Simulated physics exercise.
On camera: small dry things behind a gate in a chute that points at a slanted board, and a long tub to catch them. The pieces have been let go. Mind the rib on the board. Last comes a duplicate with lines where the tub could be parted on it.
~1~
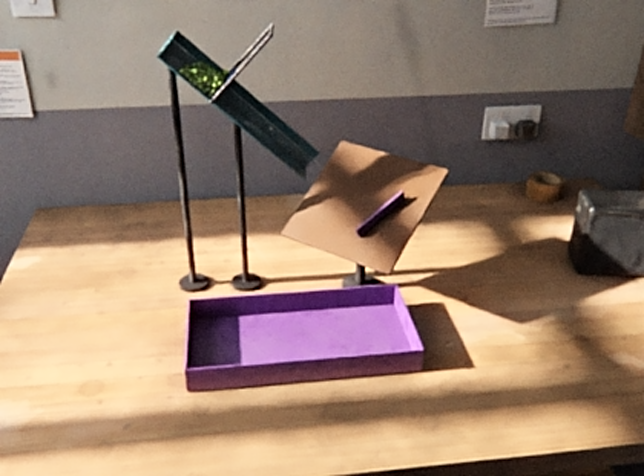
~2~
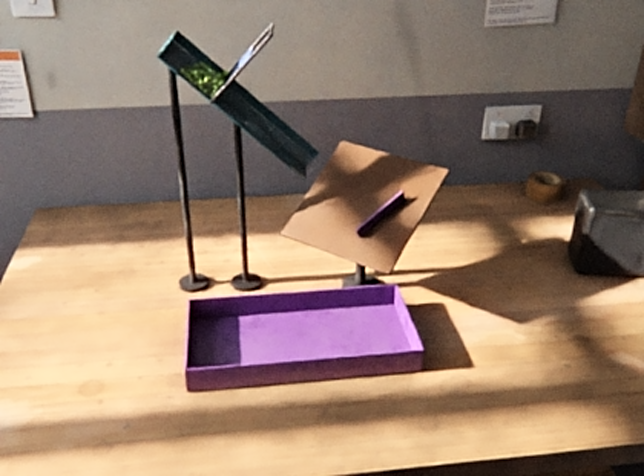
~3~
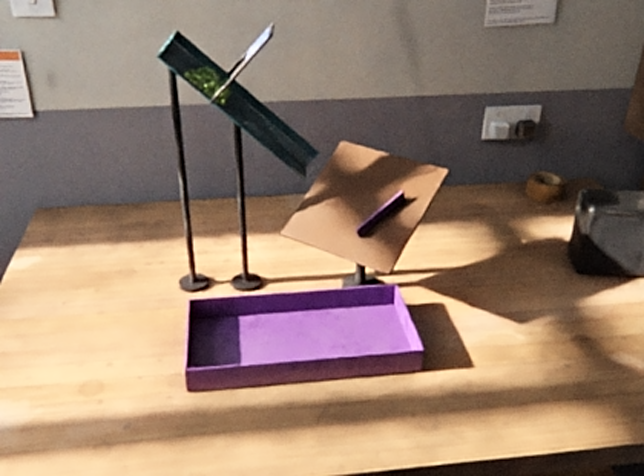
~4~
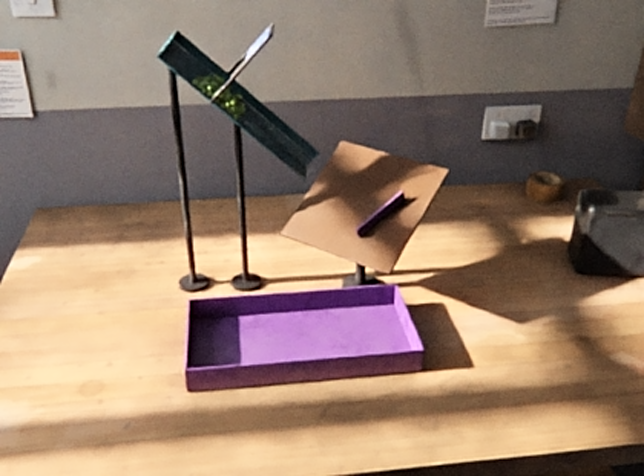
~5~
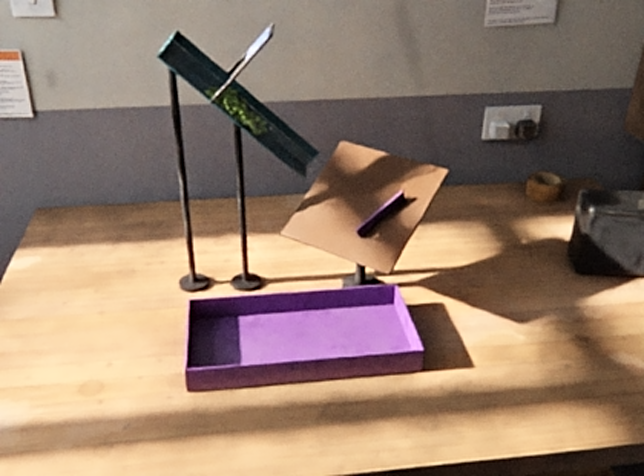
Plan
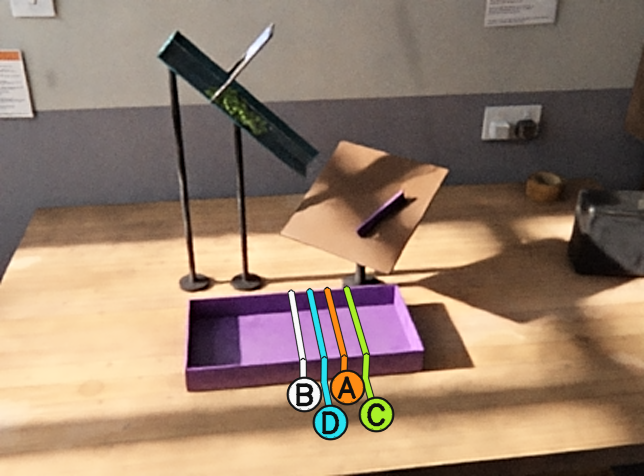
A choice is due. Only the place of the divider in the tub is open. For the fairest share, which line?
The best line is D.
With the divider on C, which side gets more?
Left.
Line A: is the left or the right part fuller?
Left.
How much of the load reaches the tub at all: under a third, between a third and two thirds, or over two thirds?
Over two thirds.
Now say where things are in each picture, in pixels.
Load behind the gate near (205, 75), dried peas; lip of the chute near (305, 174), sloping fairly steeply, in the first picture.
Middle of the board near (363, 202), tilted fairly steeply; middle of its low edge near (332, 253); of its high edge near (393, 155), in the second picture.
Front corners of the tub near (185, 370) and (423, 350), empty; front of the load near (227, 98), in the third picture.
Middle of the load near (221, 90); its front near (242, 113), close to a quarter of the way to the lip; rib from (402, 191) to (356, 230), in the fourth picture.
Middle of the load near (236, 104); its front near (263, 131), close to half of the way to the lip, in the fifth picture.
On the marked copy, line A crosses the front rim at (344, 356); line B crosses the front rim at (302, 360); line C crosses the front rim at (366, 354); line D crosses the front rim at (324, 358).
Choosing A, of what is caught, all but a few on the left of the divider, a small share on the right.
Choosing B, of what is caught, a small share on the left of the divider, all but a few on the right.
Choosing C, of what is caught, all but a few on the left of the divider, only a few on the right.
Choosing D, of what is caught, close to two thirds on the left of the divider, close to a third on the right.
